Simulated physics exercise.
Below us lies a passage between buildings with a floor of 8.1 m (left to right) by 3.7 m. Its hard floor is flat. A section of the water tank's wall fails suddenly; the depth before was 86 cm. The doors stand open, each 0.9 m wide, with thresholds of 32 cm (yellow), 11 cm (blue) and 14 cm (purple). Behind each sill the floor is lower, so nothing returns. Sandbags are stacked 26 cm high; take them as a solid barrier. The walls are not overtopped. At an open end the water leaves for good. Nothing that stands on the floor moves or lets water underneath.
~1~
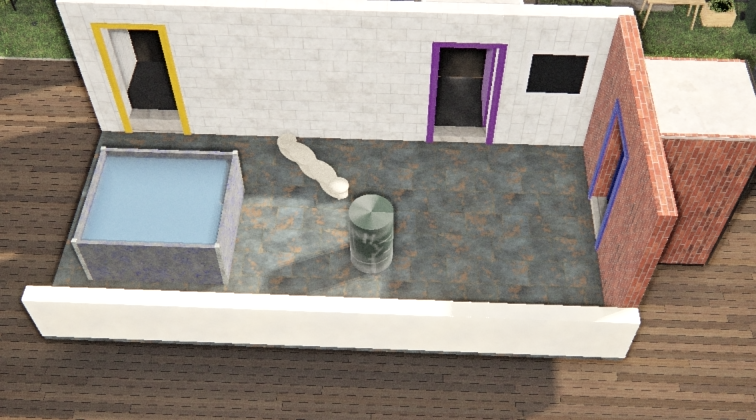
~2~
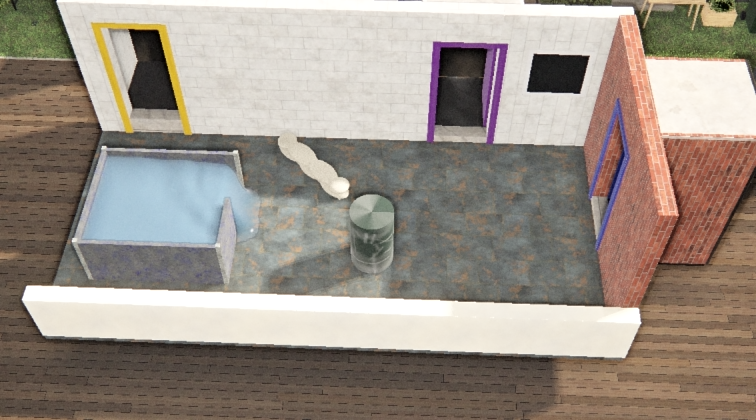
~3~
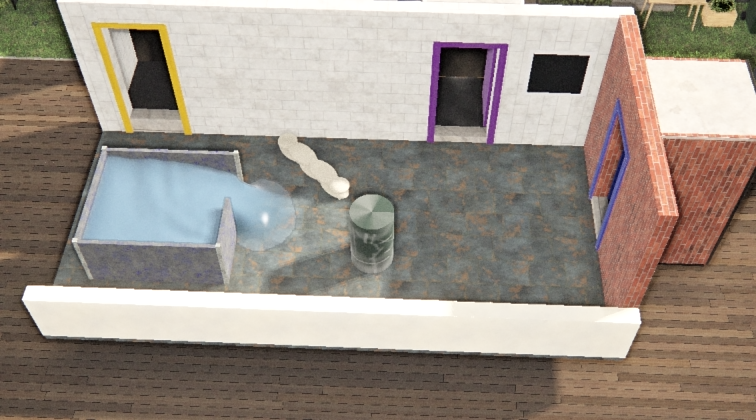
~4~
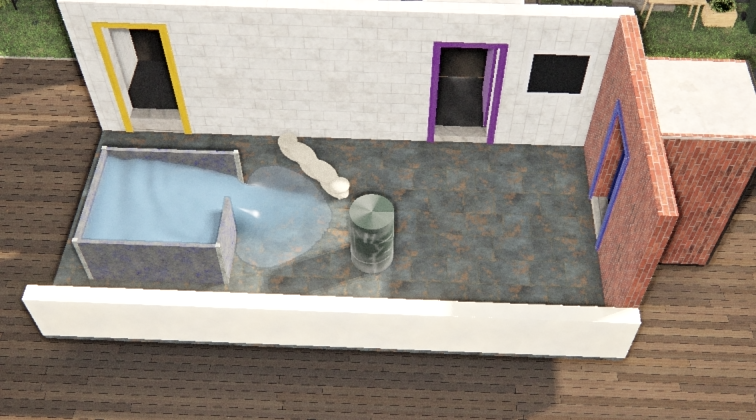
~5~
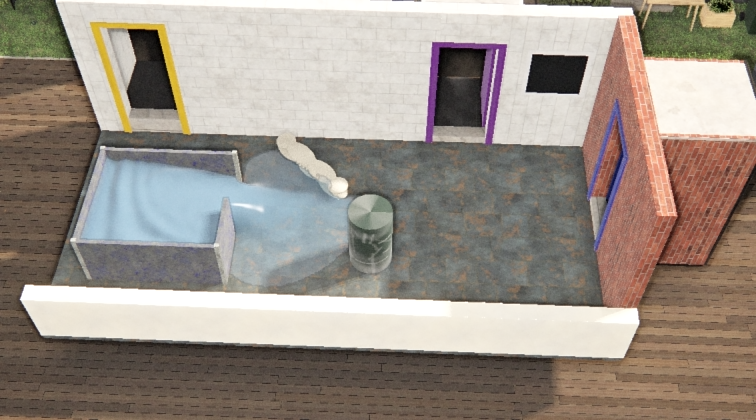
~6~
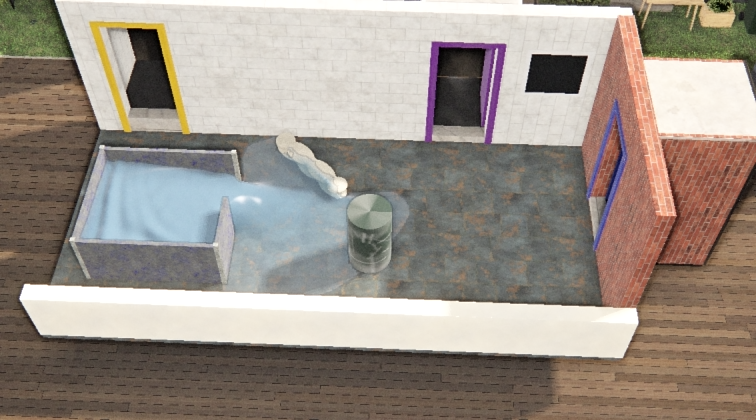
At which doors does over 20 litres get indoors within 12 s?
Within that time: At the yellow door it does not reach the limit; at the blue door it exceeds the limit; at the purple door it keeps below the limit.
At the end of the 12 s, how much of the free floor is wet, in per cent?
About 95 per cent.
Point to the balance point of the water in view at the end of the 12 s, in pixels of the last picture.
Around (377, 228).
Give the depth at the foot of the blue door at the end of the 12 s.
Roughly 11.0 cm deep.
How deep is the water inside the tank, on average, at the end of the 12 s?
About 9 cm.
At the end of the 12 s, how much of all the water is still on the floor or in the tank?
Roughly 78 in a hundred.
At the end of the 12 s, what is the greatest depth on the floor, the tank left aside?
About 12 cm.
A moment later water covers 40 % of the floor and is deepest (45 cm) near (317, 189); yellow door not reached, blue door not reached, purple door not reached.
Soon after water covers 70 % of the floor and is deepest (36 cm) near (306, 189); yellow door 3 cm at the sill, 0 L in, blue door 20 cm at the sill, 11 L in, purple door 3 cm at the sill, 0 L in.
Next water covers 85 % of the floor and is deepest (30 cm) near (345, 244); yellow door 4 cm at the sill, 0 L in, blue door 17 cm at the sill, 65 L in, purple door 3 cm at the sill, 0 L in.
Later on water covers 90 % of the floor and is deepest (15 cm) near (345, 244); yellow door 3 cm at the sill, 0 L in, blue door 12 cm at the sill, 121 L in, purple door 13 cm at the sill, 0 L in.
At the end water covers 95 % of the floor and is deepest (12 cm) near (558, 181); yellow door 2 cm at the sill, 0 L in, blue door 11 cm at the sill, 125 L in, purple door 11 cm at the sill, 0 L in.
